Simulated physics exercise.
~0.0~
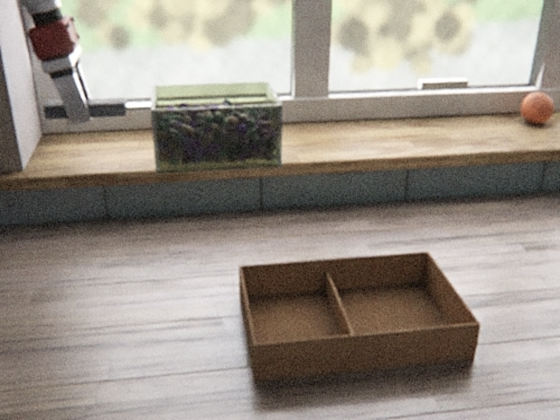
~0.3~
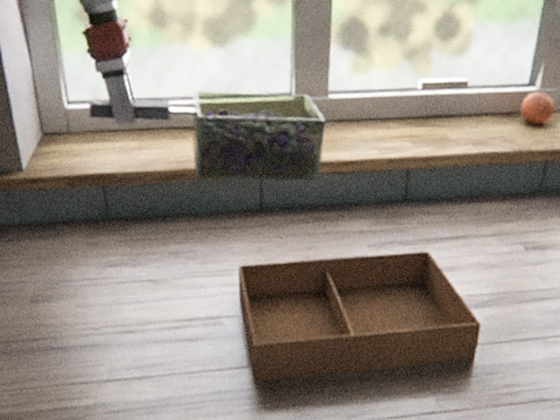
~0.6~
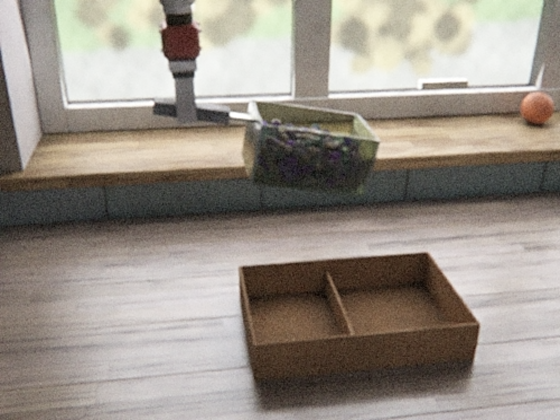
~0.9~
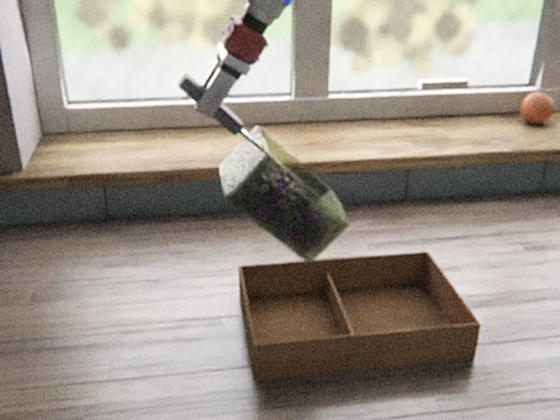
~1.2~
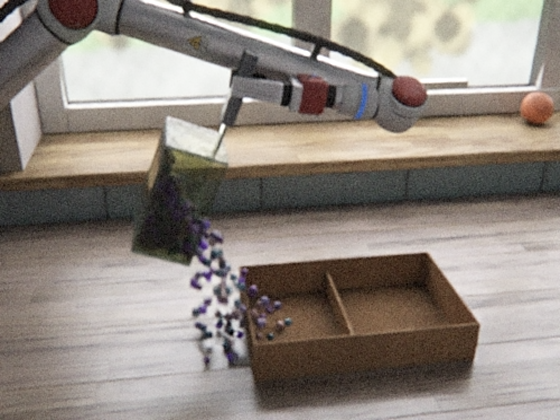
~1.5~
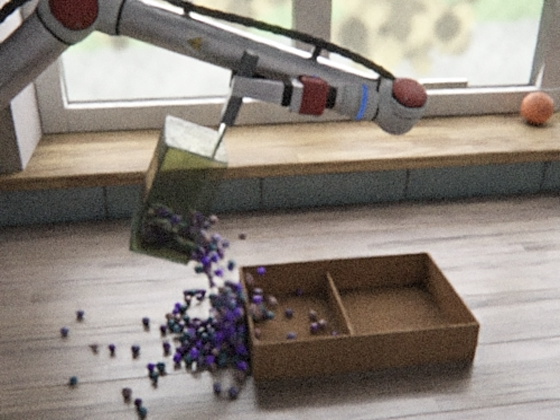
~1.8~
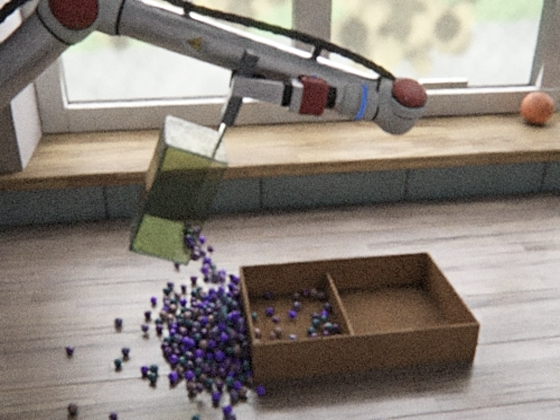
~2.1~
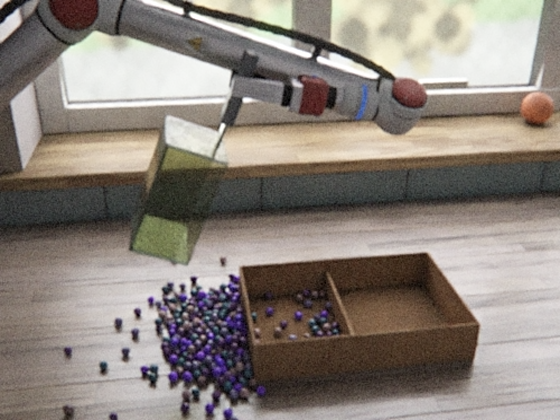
The clip shows a robotic arm carrying a clear box of small, round, dark and purple pieces rightward from a windowsill, then tipping it beside a divided brown tray; most spill onto the table left of the tray, a few land in its left compartment, and the box ends empty.
